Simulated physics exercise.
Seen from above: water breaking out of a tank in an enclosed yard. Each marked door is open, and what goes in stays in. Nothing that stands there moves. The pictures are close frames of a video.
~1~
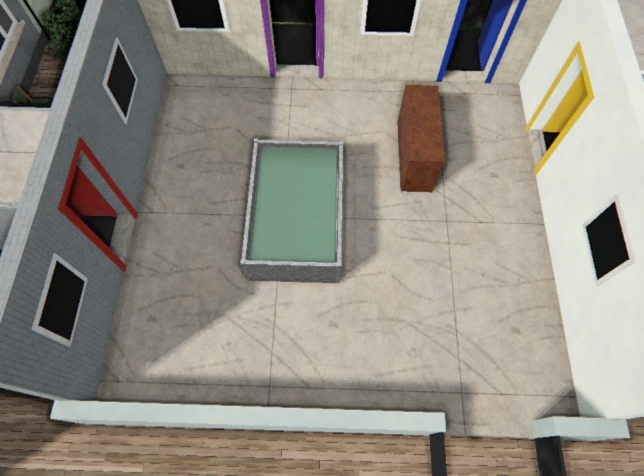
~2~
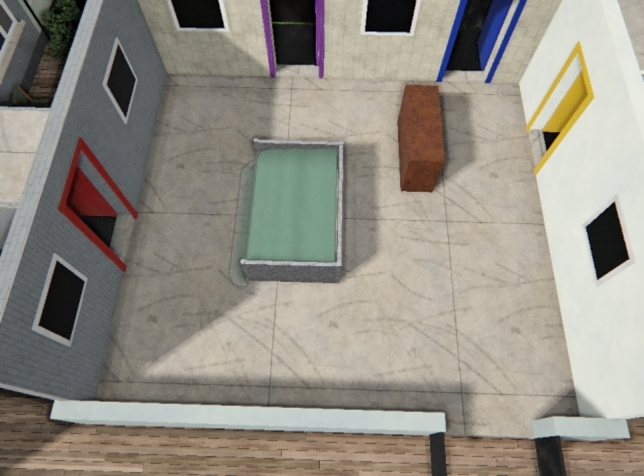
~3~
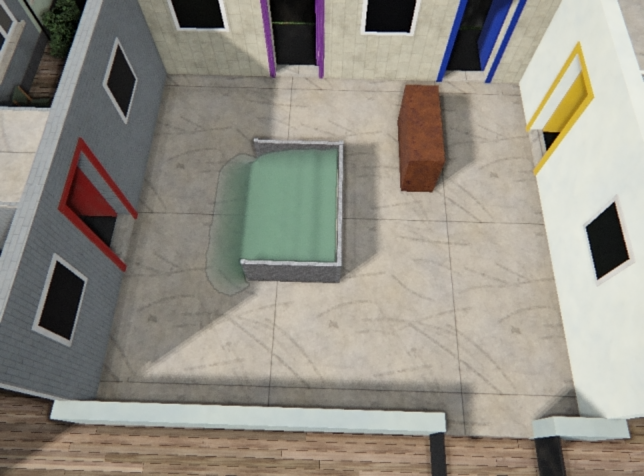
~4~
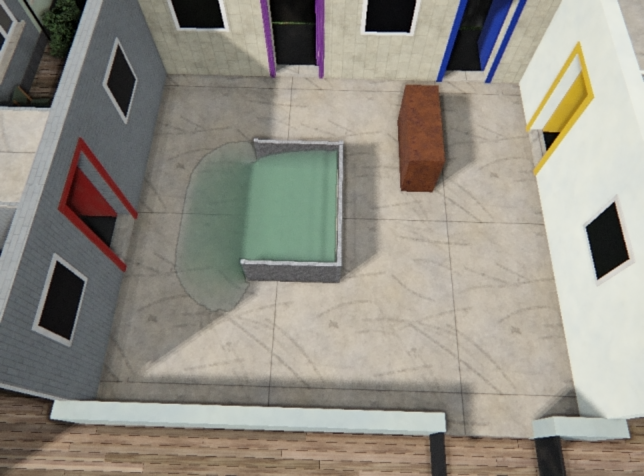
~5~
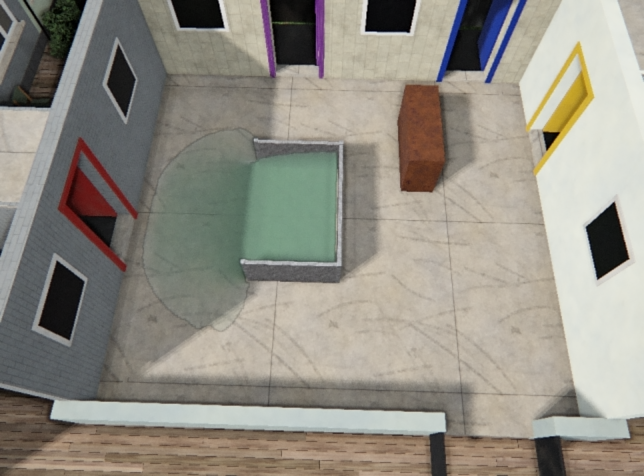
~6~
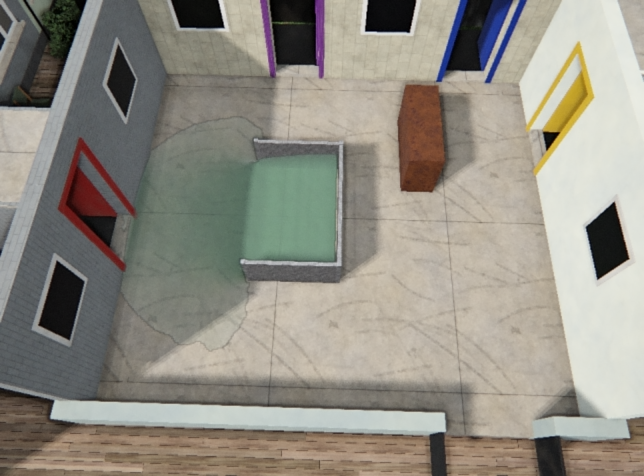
Green water pours from the left side of a tank and spreads across the yard floor.
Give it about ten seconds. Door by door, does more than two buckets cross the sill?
One by one: The blue door admits no more than that; the red door lets in a lot; the yellow door admits no more than that; the purple door admits no more than that.
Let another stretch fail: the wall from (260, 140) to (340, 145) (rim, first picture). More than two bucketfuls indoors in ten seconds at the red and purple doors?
In short: The red door lets less in, the purple door is over.
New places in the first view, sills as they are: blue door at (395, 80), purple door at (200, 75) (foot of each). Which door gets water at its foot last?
That is the yellow one.
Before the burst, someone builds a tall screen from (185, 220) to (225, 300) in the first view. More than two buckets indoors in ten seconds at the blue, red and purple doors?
The blue door is under, the red door keeps below it, the purple door holds.
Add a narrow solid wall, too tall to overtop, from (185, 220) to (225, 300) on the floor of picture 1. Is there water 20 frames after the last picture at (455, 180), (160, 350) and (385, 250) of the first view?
One after the other: Clear, covered, clear.
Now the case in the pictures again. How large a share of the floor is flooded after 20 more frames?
Close to 45 %.
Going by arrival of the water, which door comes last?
That is the yellow door.
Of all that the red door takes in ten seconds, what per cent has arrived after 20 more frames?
Some 100 per cent.
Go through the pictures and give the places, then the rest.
The first frame shows the water tank at (295, 201) is whole and still.
In the second frame, water pours out at (256, 212) and has run to (245, 284).
In the third frame, water pours out at (256, 214) and has run to (230, 290).
In the fourth frame, the front is at (211, 303), out from the gap at (256, 215).
In the fifth frame, the front is at (159, 291), out from the gap at (256, 215).
In the sixth frame, the front is at (122, 283), out from the gap at (256, 215).
A moment on, water covers 25 % of the floor; the blue door not reached, the red door over two buckets in, the yellow door not reached, the purple door not reached.
Next, water covers 25 % of the floor; the blue door not reached, the red door far over two buckets in, the yellow door not reached, the purple door not reached.
Then, water covers 45 % of the floor; the blue door not reached, the red door far over two buckets in, the yellow door not reached, the purple door wet at the sill, nothing in.
Later, water covers 85 % of the floor; the blue door wet at the sill, nothing in, the red door far over two buckets in, the yellow door wet at the sill, nothing in, the purple door wet at the sill, nothing in.
In the end, water covers 95 % of the floor; the blue door under two buckets in, the red door far over two buckets in, the yellow door wet at the sill, nothing in, the purple door wet at the sill, nothing in.
